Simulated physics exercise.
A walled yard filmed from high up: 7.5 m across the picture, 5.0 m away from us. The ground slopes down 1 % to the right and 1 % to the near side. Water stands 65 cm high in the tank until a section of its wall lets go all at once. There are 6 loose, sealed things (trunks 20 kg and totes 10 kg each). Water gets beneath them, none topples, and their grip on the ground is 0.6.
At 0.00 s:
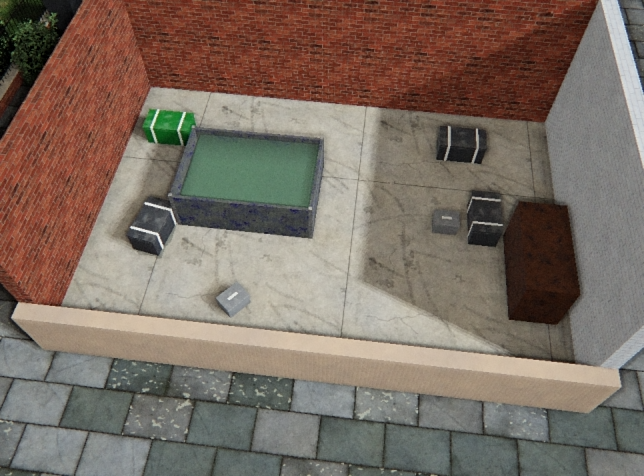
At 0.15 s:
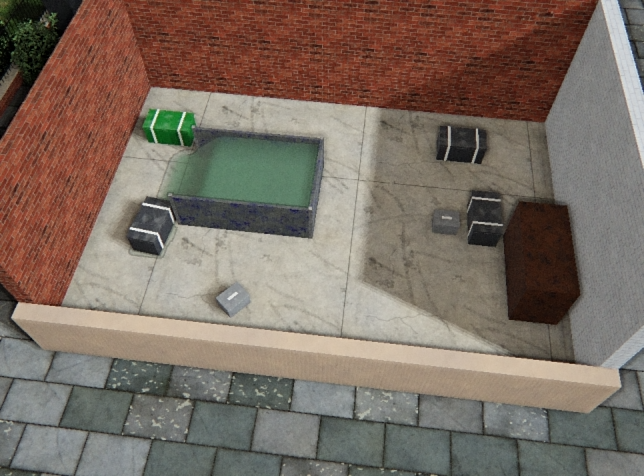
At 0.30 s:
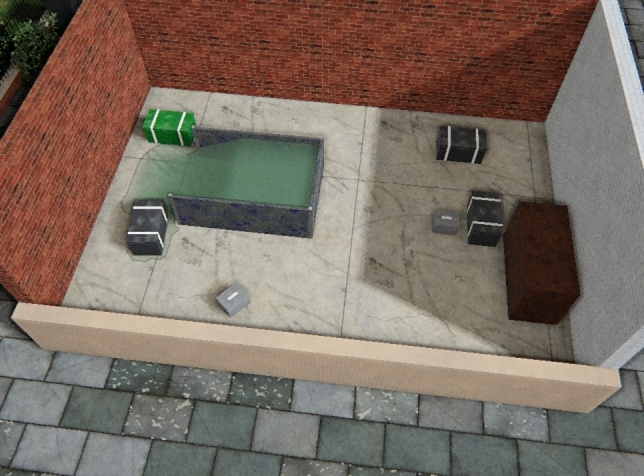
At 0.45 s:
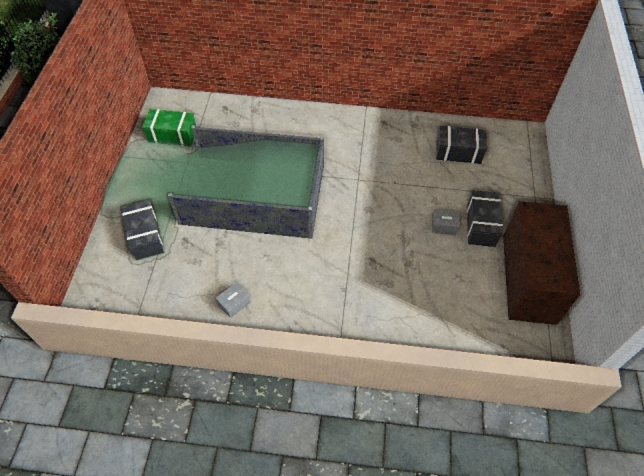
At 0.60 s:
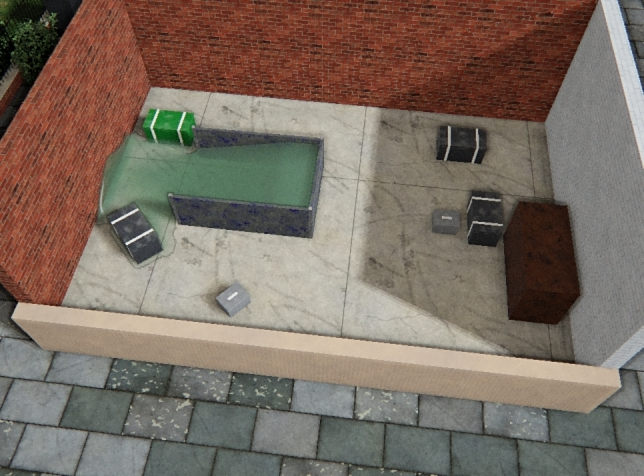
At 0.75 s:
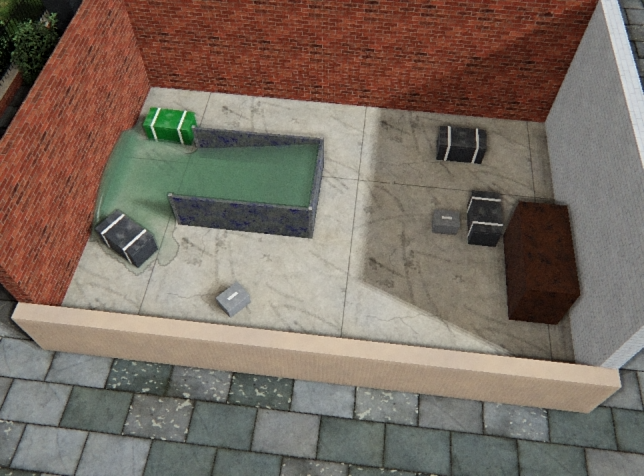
At first, greenish water fills a low-walled basin in a brick-walled yard, with strapped trunks and small grey totes around it. The water then pours out of the basin's left side and spreads to the left wall, nudging and turning the nearby dark trunk leftward, while the green trunk barely moves.
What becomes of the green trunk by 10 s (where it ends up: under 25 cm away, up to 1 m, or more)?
The green trunk gets carried off.
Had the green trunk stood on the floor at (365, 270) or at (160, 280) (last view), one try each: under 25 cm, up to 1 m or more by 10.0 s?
In that order: It moves a short way; it travels far.
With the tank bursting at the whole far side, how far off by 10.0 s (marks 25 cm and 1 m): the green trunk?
Then the green trunk gets carried off.
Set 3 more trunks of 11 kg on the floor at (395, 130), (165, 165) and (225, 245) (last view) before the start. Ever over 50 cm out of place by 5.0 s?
In that order: Over, over, short of it.
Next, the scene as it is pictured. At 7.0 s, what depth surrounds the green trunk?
About 4 cm.
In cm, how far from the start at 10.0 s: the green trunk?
Roughly 400 cm.
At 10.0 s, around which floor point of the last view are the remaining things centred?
Around (427, 225).
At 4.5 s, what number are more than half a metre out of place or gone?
By then 3.
After 2.0 s the green trunk is near (209, 93), 0.9 m from its start, aground; 0 afloat.
After 4.5 s the green trunk is near (374, 151), 3.7 m from its start, aground; 0 afloat.
After 7.0 s the green trunk is near (408, 167), 4.3 m from its start, aground; 2 afloat.
After 10.0 s the green trunk is near (404, 168), 4.2 m from its start, aground; 3 afloat.
